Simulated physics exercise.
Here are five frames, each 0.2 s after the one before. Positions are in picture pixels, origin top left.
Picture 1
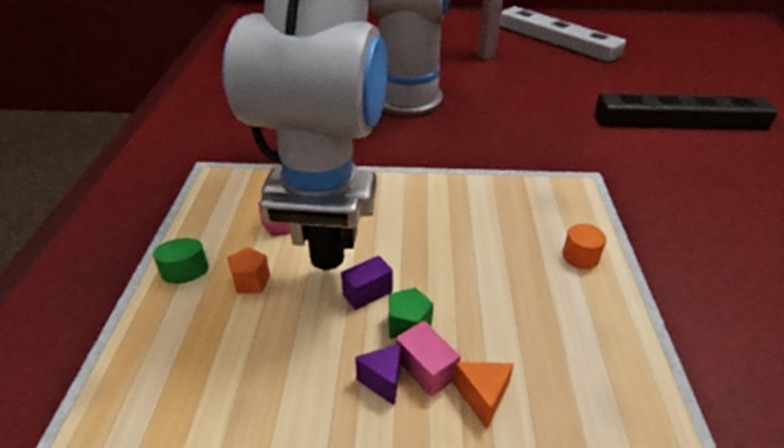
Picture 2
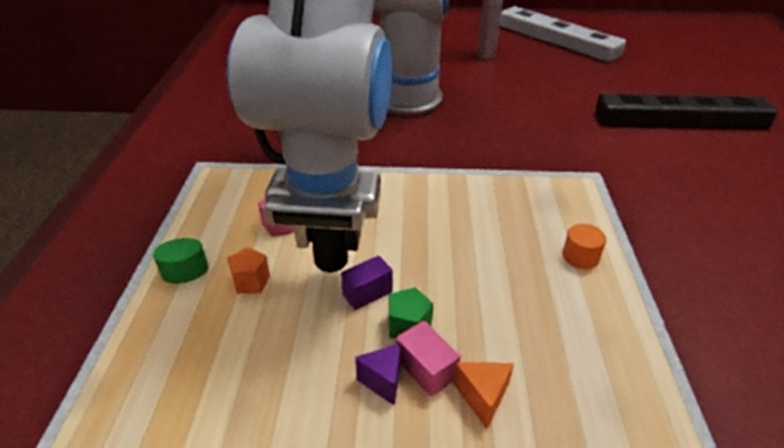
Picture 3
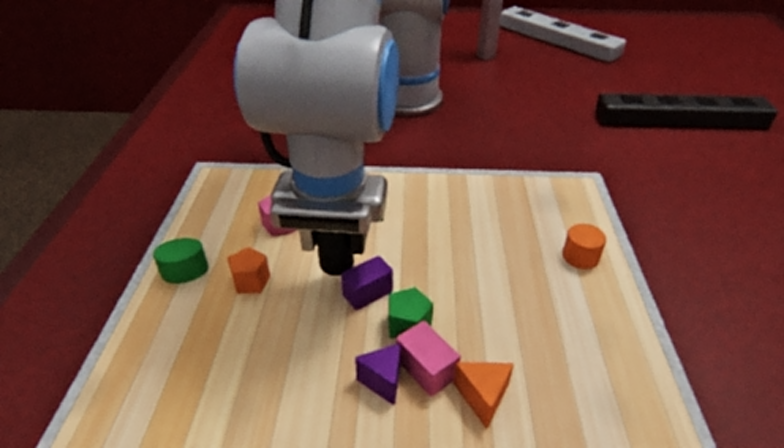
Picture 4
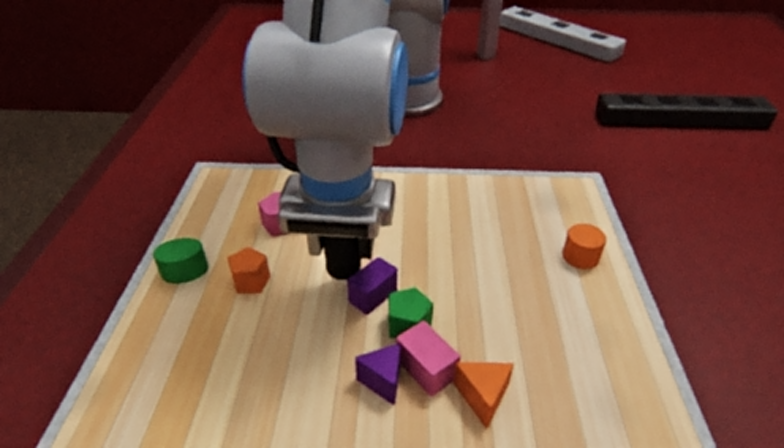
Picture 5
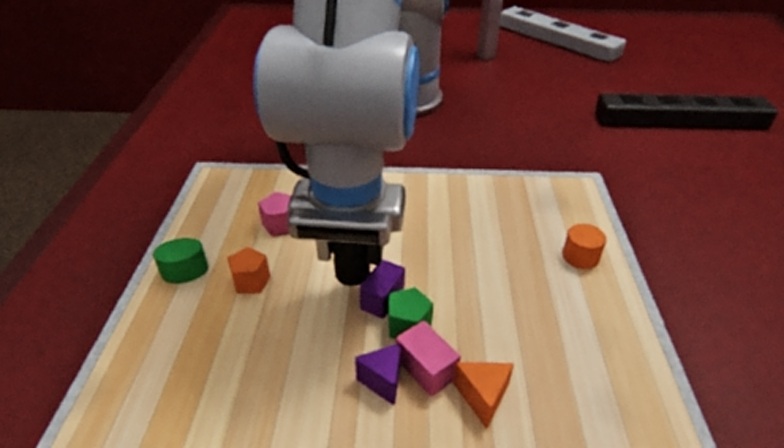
On a pale striped wooden board atop a red table, seen from above at an angle by a still camera, a grey and blue robot arm holds a dark rod downward. Green and orange pieces sit left, an orange cylinder right, a pink piece behind, and purple, green, pink and orange blocks cluster near the centre. The arm moves slightly right and nearer, then nudges the purple rectangular block a little rightward, turning it, while the others stay still.
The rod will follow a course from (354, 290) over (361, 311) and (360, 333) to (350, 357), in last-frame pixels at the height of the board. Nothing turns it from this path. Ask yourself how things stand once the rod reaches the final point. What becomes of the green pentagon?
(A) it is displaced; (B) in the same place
Choice A: It is displaced.
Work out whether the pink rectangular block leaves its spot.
It moves.
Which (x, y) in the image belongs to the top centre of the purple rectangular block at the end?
In the picture, it is at (394, 292).
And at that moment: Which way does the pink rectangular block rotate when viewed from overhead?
Clockwise from above.
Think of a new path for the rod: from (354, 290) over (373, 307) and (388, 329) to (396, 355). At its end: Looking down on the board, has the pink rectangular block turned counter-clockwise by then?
Final answer: No.
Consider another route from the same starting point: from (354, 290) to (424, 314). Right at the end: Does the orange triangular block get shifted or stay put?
It is shifted.
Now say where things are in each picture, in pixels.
In the first frame, rod's lower end (328, 260); purple rectangular block (367, 271); green pentagon (409, 304); pink rectangular block (428, 346); orange triangular block (487, 376).
In the second frame, rod (331, 262); blocks still.
In the third frame, rod (337, 265); blocks still.
In the fourth frame, rod (344, 269); purple rectangular block (373, 274).
In the fifth frame, rod (353, 275); purple rectangular block (383, 277); green pentagon (409, 304); pink rectangular block (428, 346); orange triangular block (487, 376).
The first path, step by step. Halfway along, rod (361, 306); purple rectangular block (394, 292), turned 30° anticlockwise; green pentagon (433, 309); pink rectangular block (437, 352), turned 30° clockwise; orange triangular block (490, 382), turned 20° anticlockwise.
At the end, rod (349, 341); purple rectangular block (394, 292), turned 30° anticlockwise; green pentagon (433, 309); pink rectangular block (437, 352), turned 30° clockwise; orange triangular block (490, 382), turned 20° anticlockwise.
